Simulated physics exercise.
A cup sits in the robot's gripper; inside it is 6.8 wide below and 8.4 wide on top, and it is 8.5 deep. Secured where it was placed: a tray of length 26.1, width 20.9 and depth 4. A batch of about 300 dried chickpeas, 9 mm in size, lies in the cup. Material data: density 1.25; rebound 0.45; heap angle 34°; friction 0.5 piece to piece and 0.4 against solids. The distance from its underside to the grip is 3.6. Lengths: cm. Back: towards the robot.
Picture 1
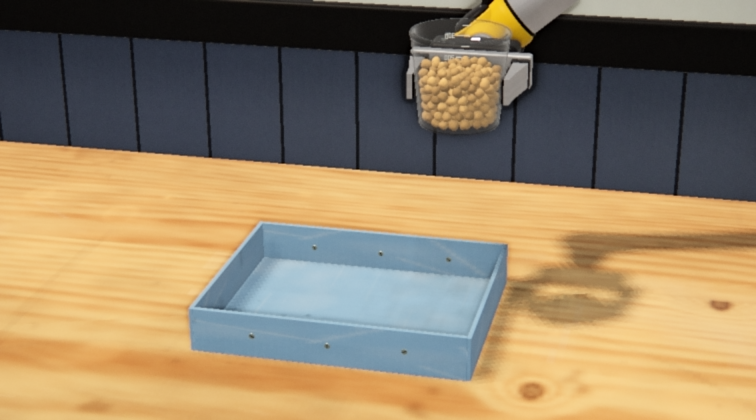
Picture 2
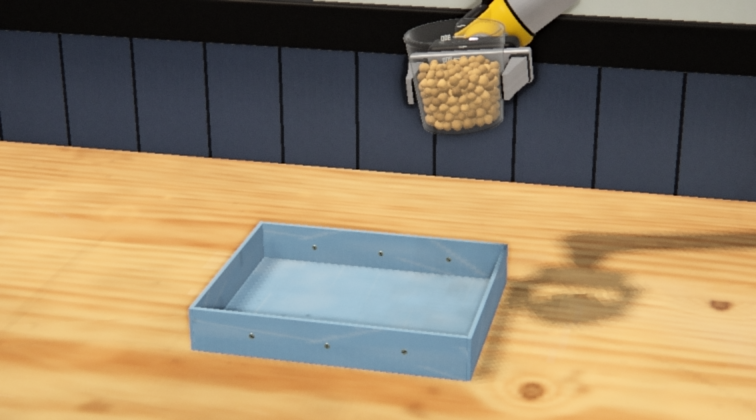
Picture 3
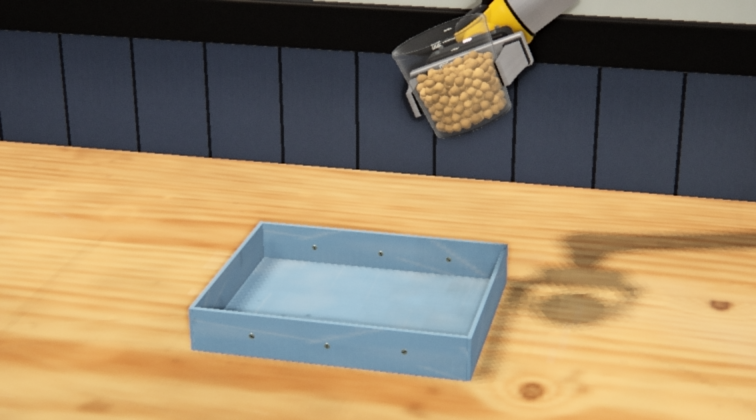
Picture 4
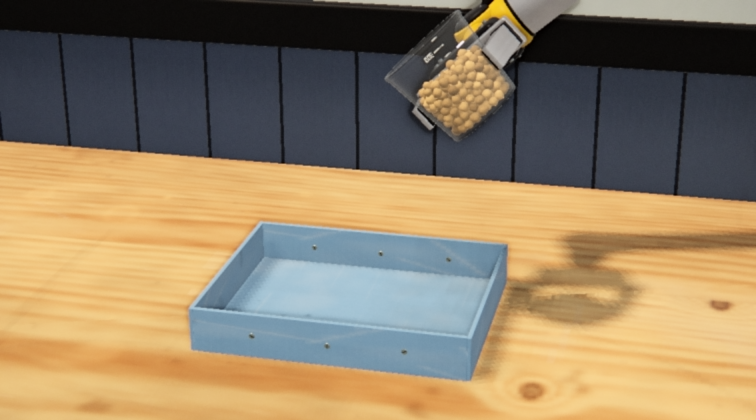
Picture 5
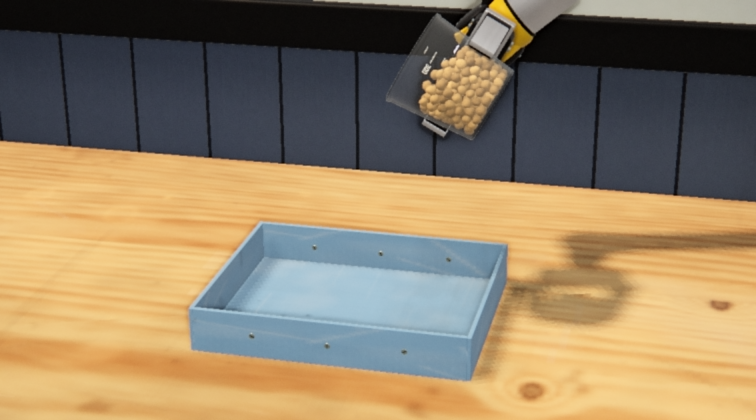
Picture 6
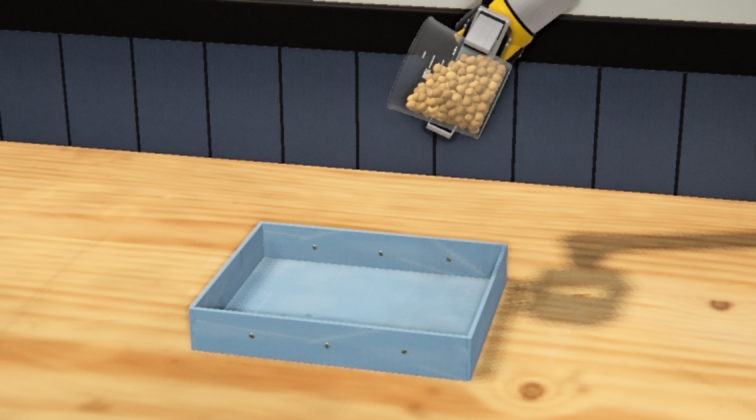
A robot gripper steadily tilts a clear cup of chickpeas leftward above a blue tray.
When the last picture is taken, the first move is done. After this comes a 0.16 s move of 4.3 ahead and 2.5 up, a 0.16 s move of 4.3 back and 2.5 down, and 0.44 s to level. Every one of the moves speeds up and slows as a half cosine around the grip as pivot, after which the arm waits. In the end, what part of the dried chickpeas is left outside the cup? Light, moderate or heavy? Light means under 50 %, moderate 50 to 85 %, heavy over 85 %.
Light.
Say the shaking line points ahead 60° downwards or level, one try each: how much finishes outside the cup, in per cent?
Estimates, in order: 0 % then 20 %.
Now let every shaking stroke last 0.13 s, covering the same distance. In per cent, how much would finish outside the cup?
It would be near 50 per cent.
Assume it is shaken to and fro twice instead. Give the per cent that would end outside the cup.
Roughly 50 in a hundred.
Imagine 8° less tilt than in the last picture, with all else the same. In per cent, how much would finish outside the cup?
It would then be near 15 per cent.
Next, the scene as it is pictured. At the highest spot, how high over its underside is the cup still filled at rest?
About 6.5 cm.
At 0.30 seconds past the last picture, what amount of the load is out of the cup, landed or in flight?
I'd put it at some 15 per cent at that point.
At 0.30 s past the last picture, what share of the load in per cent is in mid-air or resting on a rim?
Around 17 per cent of the load.
Then, 0.30 s on, tilted 68° forward, highest piece 25 above the table; 246 in the cup, 50 in flight or on a rim.
Then, 0.61 s on, tilted 18° forward, highest piece 28 above the table; 216 in the cup, 79 in the tray, 1 in flight or on a rim.
Then, 0.96 s on, level, highest piece 27 above the table; 216 in the cup, 80 in the tray.
Then, 2.01 s on, level, highest piece 27 above the table; 216 in the cup, 80 in the tray.
In the end, 216 in the cup, 80 in the tray. That is 27 % outside the cup.
